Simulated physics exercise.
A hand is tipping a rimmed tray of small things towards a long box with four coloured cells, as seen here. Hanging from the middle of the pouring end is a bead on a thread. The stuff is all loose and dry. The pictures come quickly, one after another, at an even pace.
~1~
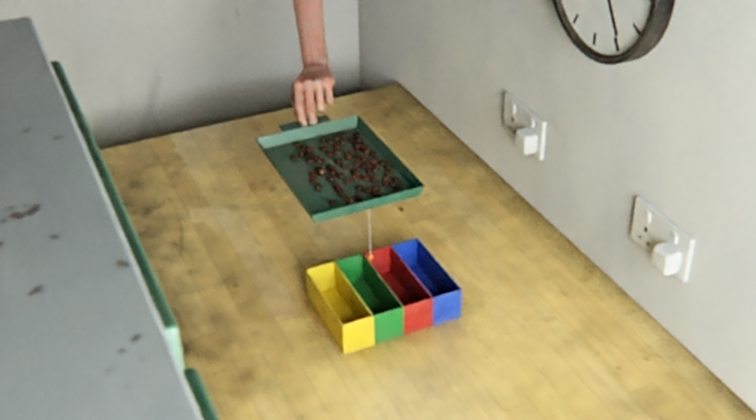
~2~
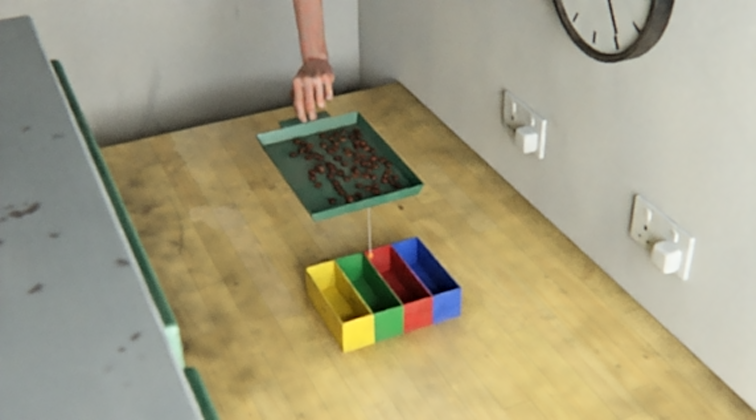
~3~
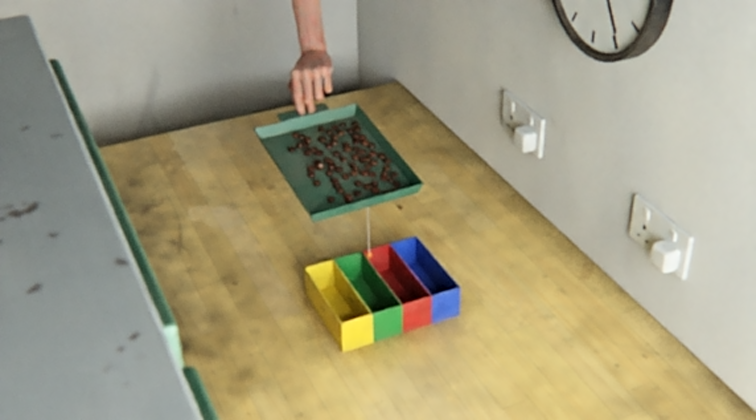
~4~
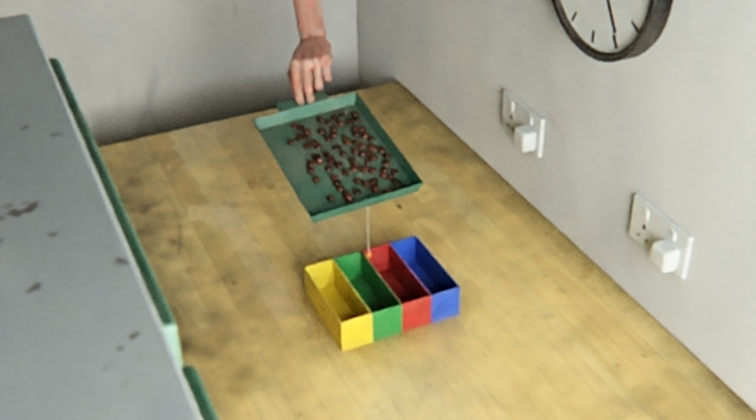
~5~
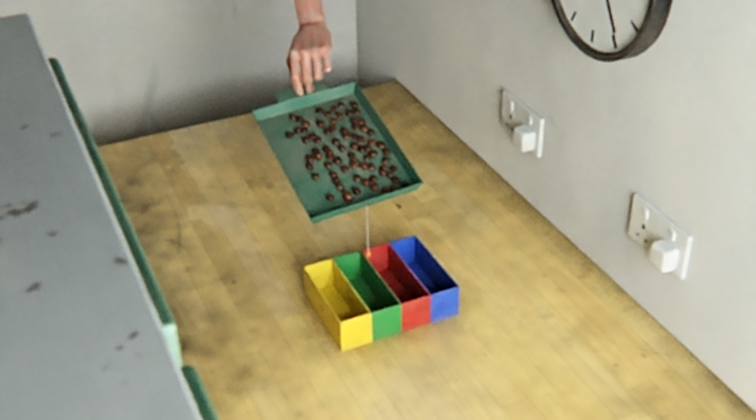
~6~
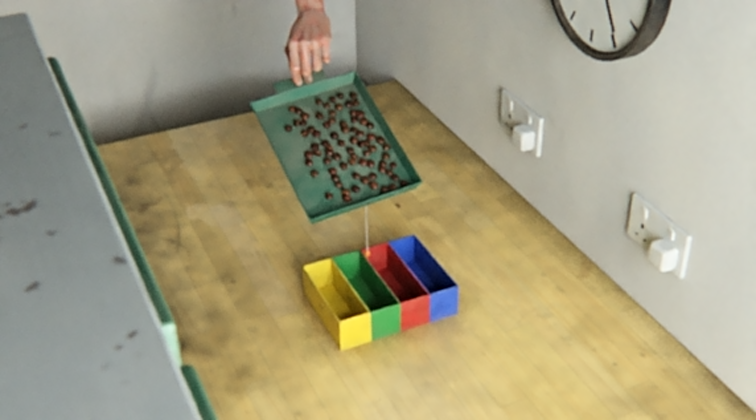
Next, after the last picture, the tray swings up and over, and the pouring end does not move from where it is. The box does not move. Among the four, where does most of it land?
Mostly in the yellow cell.
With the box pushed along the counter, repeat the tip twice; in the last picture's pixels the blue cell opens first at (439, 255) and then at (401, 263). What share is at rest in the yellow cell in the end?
30 %, then 40 %.
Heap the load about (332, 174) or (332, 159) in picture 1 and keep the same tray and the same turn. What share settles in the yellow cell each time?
Close to 60 and close to 50 per cent.
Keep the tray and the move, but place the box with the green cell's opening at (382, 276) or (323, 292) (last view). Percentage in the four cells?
Around 50 percent the first time, around 100 percent the second.
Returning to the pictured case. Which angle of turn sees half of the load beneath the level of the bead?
That would be about 100 degrees from level.
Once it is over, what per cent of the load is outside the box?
10 per cent.
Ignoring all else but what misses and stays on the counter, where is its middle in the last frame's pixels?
Roughly pixel (283, 353).
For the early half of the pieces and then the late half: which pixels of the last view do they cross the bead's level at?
Around (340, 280), followed by around (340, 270).
Soon after the last picture, tray tipped steeply; nearly all on the tray; a small part falling or outside the box.
A little later, tray tipped past a quarter turn; a small part on the tray; about a third in the yellow cell; about a quarter in the green cell; a small part in the red cell; about a third falling or outside the box.
Later still, tray tipped past a quarter turn; about half in the yellow cell; about a quarter in the green cell; a small part in the red cell; a small part falling or outside the box.
At rest, tray tipped past a quarter turn; about half in the yellow cell; about a quarter in the green cell; a small part in the red cell; none in the blue cell; a small part outside the box.
